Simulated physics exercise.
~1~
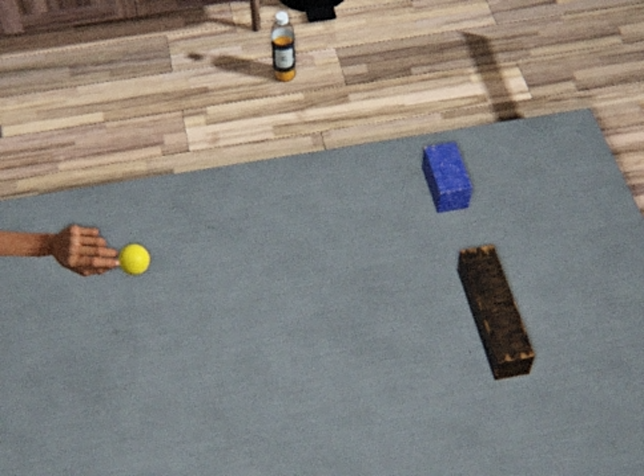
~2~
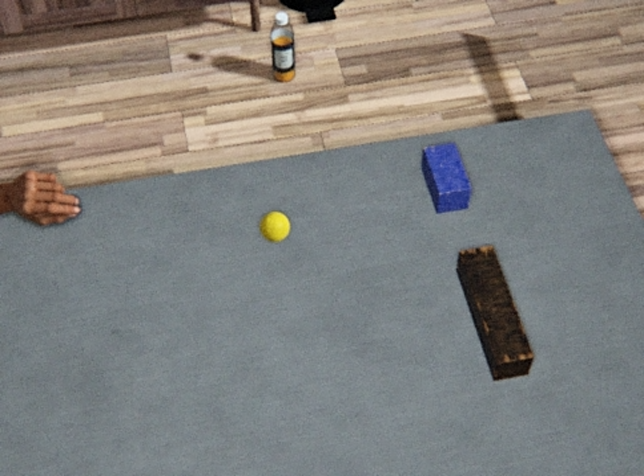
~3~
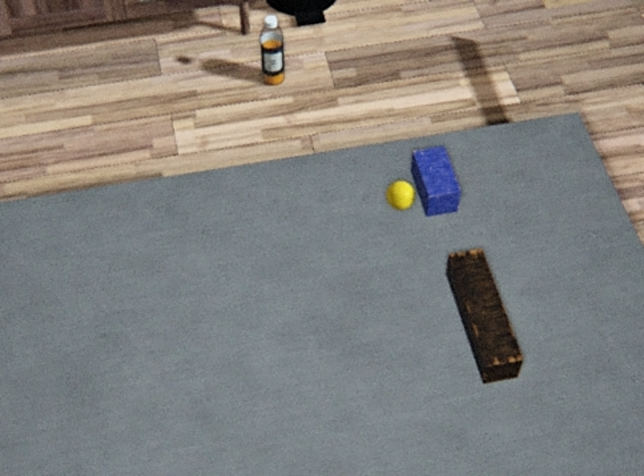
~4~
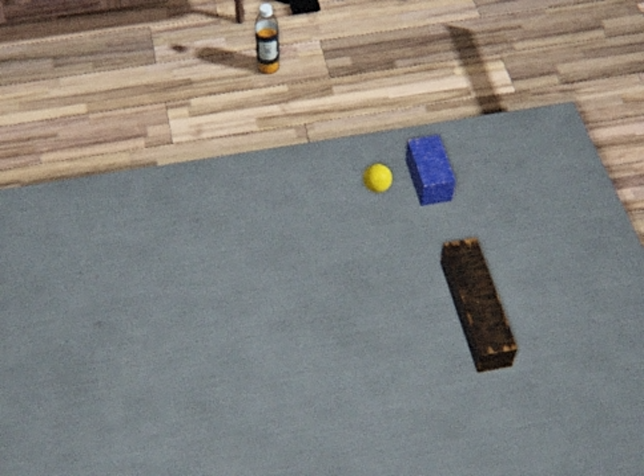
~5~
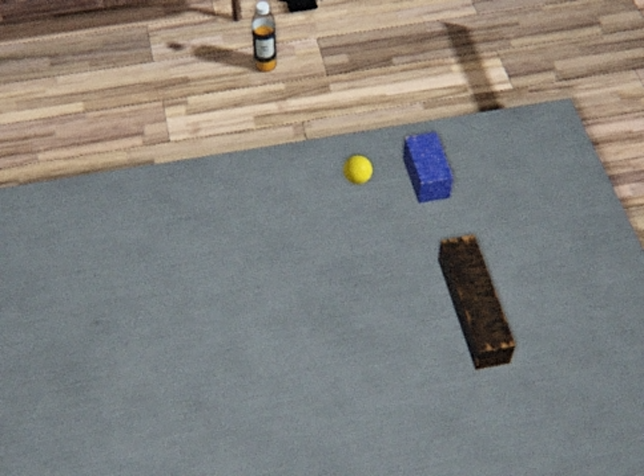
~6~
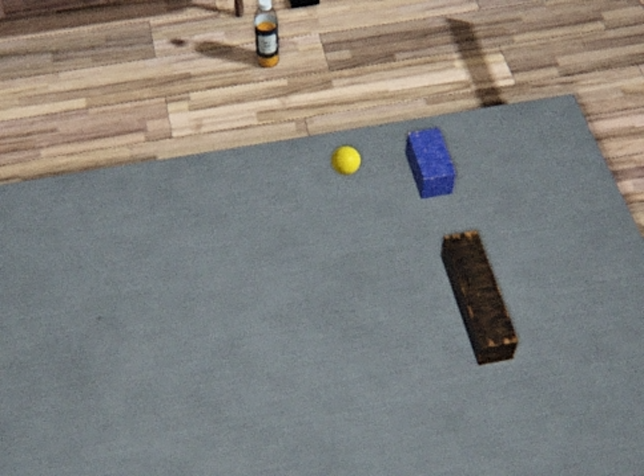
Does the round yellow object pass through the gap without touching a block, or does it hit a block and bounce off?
It hits the blue block and bounces off, rolling back to the left.
A grey tabletop stands over a wood-plank floor, seen from above at a slant, with a bottle of orange liquid on the floor beyond the far edge. A blue block sits toward the far right, and a longer, dark block lies nearer the viewer. At the left, a hand releases a small, round yellow object and draws back out of view. The object rolls right and away toward the gap but reaches the left side of the blue block instead. It bounces off and rolls slowly back left, edging toward the far side, and is still on the tabletop at the end, while both blocks stay put.
